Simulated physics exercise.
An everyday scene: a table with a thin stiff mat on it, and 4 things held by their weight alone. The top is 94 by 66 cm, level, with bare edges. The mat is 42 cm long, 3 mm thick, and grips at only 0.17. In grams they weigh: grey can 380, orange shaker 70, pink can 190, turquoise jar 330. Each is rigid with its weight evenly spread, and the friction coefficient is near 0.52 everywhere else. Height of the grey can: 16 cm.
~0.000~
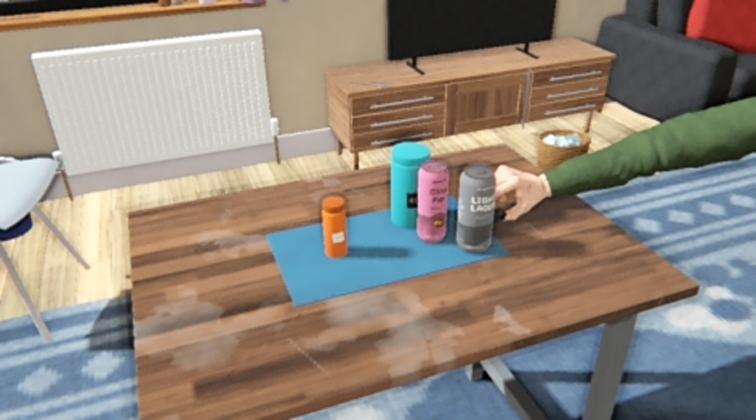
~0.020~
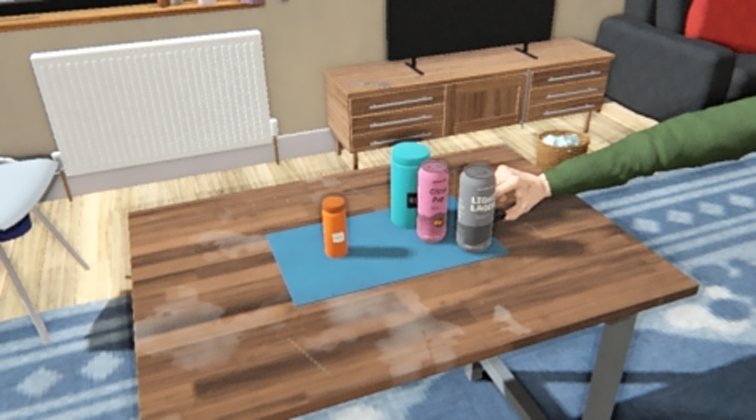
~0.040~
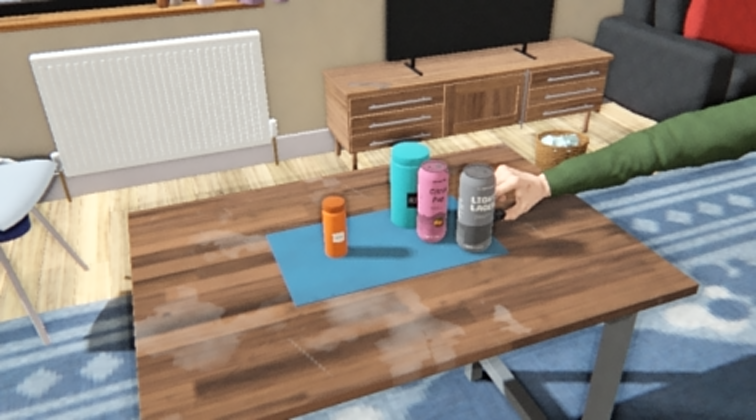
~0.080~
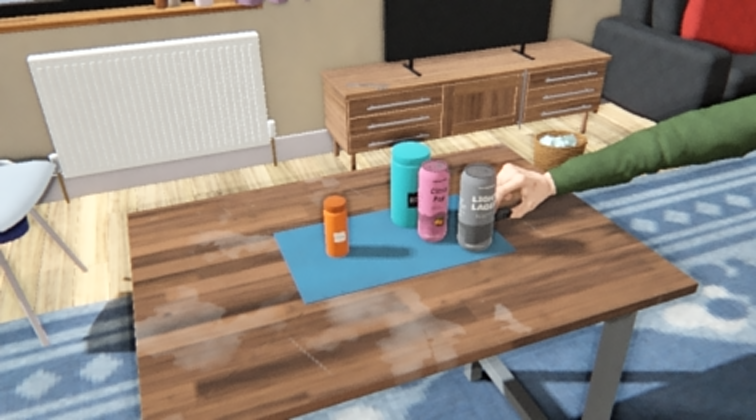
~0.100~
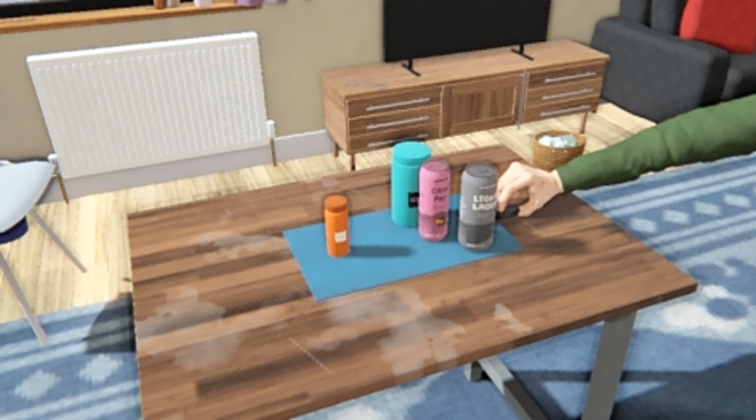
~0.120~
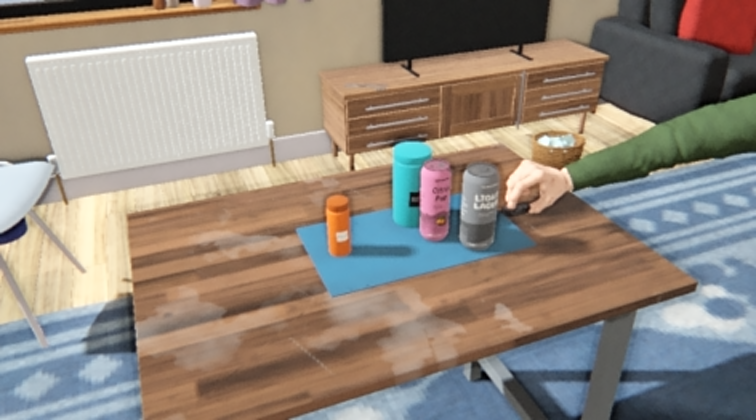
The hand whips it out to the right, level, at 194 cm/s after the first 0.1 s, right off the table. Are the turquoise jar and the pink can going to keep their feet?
The turquoise jar stays upright and the pink can tips over.
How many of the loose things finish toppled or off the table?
In all, 2.
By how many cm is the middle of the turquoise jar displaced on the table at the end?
About 6 cm.
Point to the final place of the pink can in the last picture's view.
Around (496, 199).
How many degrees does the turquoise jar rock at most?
About 6°.
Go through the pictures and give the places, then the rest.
In the first frame, 0 cm of pull; turquoise jar (410, 186); pink can (433, 203).
In the second frame, 0 cm of pull; grey can (476, 210); orange shaker (335, 227).
In the third frame, 0 cm of pull; grey can (476, 210); orange shaker (335, 227).
In the fourth frame, 2 cm of pull; grey can (477, 209); orange shaker (336, 227).
In the fifth frame, 3 cm of pull; grey can (478, 208); orange shaker (337, 227).
In the sixth frame, 6 cm of pull; turquoise jar (412, 185); pink can (435, 201).
After 0.32 s, 45 cm of pull; pink can slid 7 cm near (462, 197); turquoise jar slid 6 cm near (437, 181); orange shaker leaning 11°.
After 0.62 s, 96 cm of pull; pink can leaning 37° near (485, 192); turquoise jar slid 6 cm near (436, 181); grey can leaning 24°.
At rest (2.6 s), tipped over on the table, grey can and pink can; the other 2 in place, give or take 6 cm. Seen from the same camera at the end, turquoise jar near (436, 181), pink can near (496, 200).
